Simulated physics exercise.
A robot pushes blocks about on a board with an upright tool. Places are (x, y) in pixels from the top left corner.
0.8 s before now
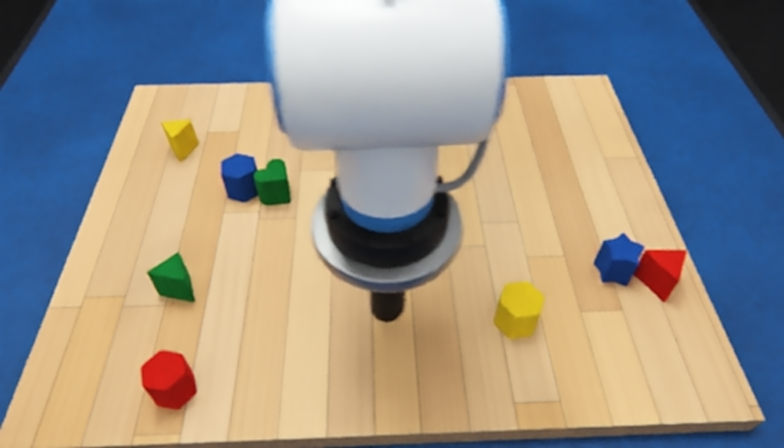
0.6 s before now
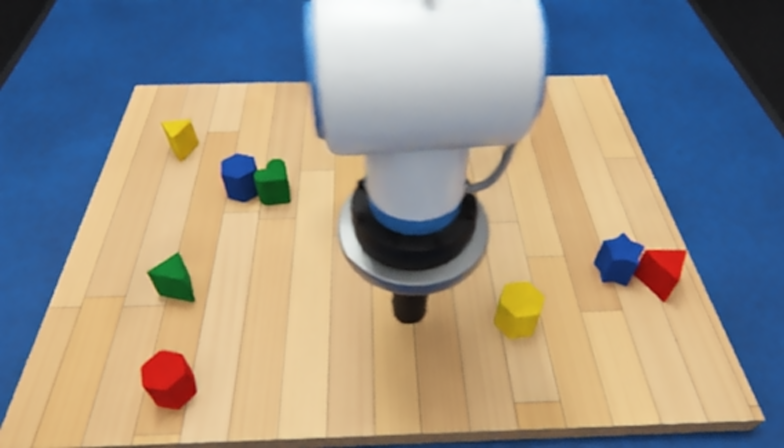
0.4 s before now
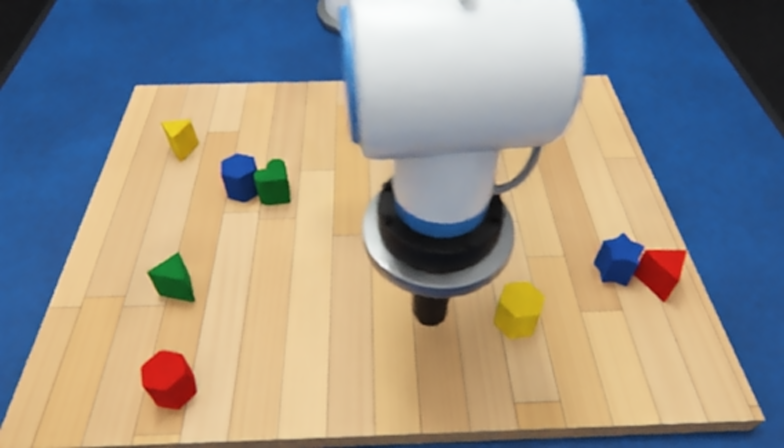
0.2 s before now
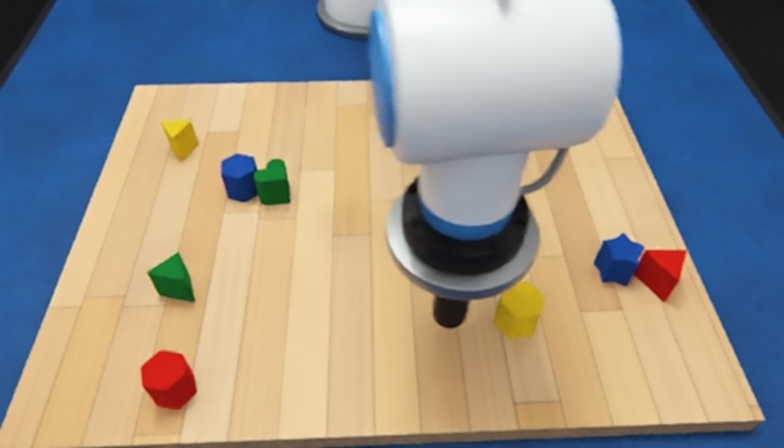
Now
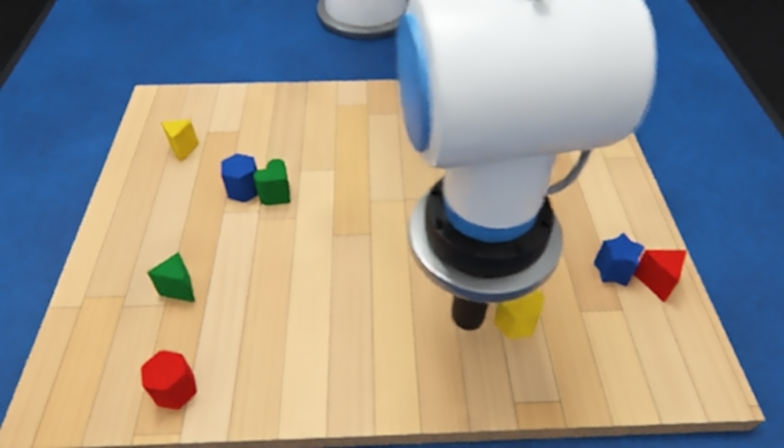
A white robot arm moves its black tool right toward the still yellow hexagon.
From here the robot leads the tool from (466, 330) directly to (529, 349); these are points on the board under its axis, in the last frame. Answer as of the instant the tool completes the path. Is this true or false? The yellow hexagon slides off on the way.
The statement is true.
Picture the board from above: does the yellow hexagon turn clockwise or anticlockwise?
From above, the yellow hexagon will be seen to turn anti-clockwise.
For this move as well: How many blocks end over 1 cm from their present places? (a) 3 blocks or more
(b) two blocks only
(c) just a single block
The one that fits is c, just a single block.
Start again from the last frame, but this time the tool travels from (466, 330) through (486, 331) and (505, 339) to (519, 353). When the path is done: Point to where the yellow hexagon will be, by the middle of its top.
Its top middle: (546, 300).
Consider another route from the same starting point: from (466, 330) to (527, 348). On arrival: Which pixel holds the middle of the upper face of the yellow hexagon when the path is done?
The yellow hexagon ends near (550, 296).
The first path, step by step. Halfway along, tool (502, 326); yellow hexagon (533, 297), turned 15° anticlockwise.
At the end, tool (533, 336); yellow hexagon (551, 297), turned 50° anticlockwise.
